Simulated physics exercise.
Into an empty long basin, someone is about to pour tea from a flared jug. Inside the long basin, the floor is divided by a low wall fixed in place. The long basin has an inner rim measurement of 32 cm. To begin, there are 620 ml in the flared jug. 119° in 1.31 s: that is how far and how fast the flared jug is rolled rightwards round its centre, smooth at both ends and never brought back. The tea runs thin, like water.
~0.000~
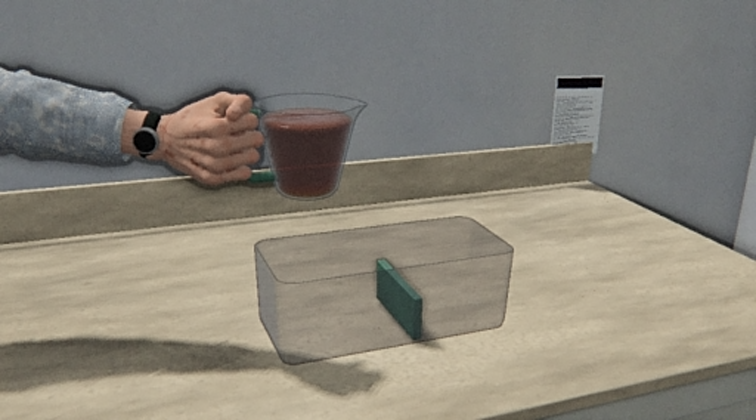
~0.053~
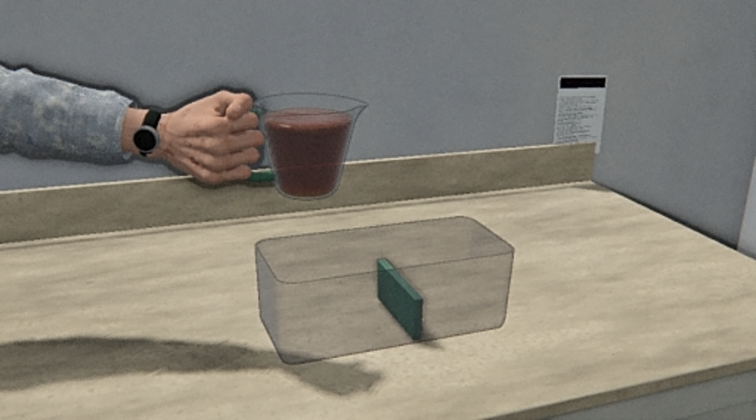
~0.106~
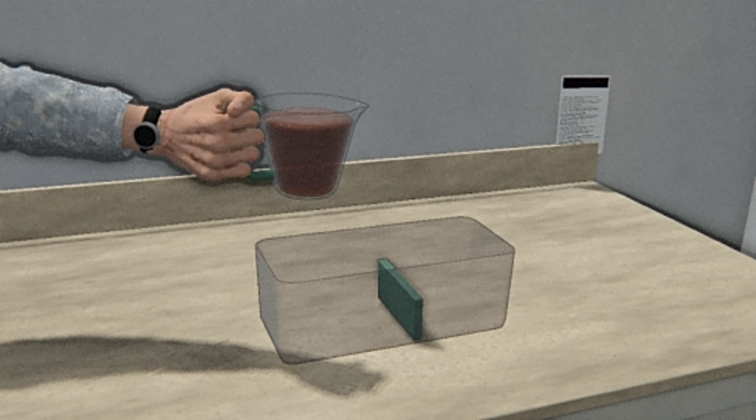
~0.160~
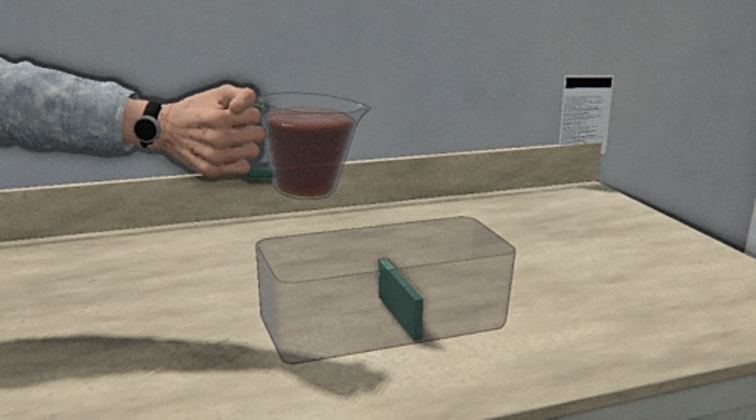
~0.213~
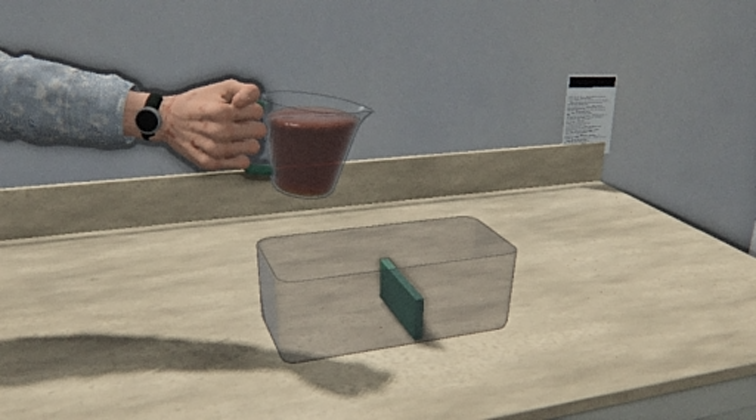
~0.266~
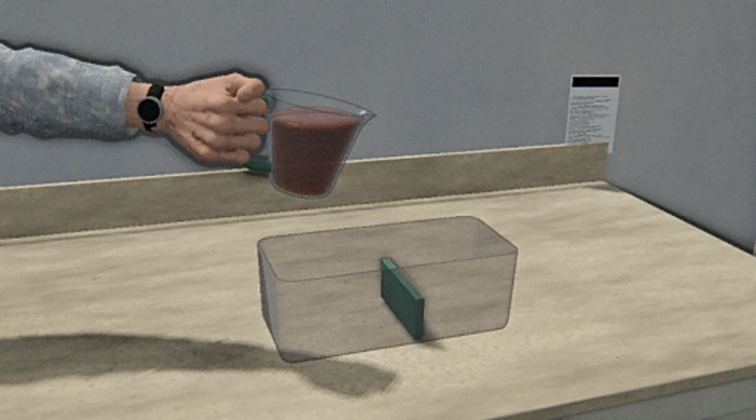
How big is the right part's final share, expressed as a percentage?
Some 55 per cent.
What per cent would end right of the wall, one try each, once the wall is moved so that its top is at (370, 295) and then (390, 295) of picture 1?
90 in a hundred, followed by 70 in a hundred.
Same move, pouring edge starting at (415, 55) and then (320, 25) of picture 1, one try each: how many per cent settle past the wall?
Try 1: Approx. 80 %; try 2: Approx. 5 %.
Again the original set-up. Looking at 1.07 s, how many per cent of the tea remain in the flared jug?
4 %.
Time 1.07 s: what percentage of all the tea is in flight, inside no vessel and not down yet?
I'd say some 7 per cent is in the air.
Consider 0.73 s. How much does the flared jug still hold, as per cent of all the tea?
Around 62 percent.
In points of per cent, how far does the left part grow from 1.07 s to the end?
It comes to some 10 per cent.
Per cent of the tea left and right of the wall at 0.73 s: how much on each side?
Around 0 on the left side and 14 on the right side.
By 0.73 s the tilt is 70° and 61 per cent is still to pour, 0 is left of the wall and 15 right of it.
By 1.07 s the tilt is 109° and 4 per cent is still to pour, 34 is left of the wall and 54 right of it.
By 1.42 s the tilt is 119° and 0 per cent is still to pour, 44 is left of the wall and 55 right of it.
By 1.81 s the tilt is 119° and 0 per cent is still to pour, 44 is left of the wall and 55 right of it.
At rest 44 per cent lies left of the wall, 55 right of it and 1 outside.
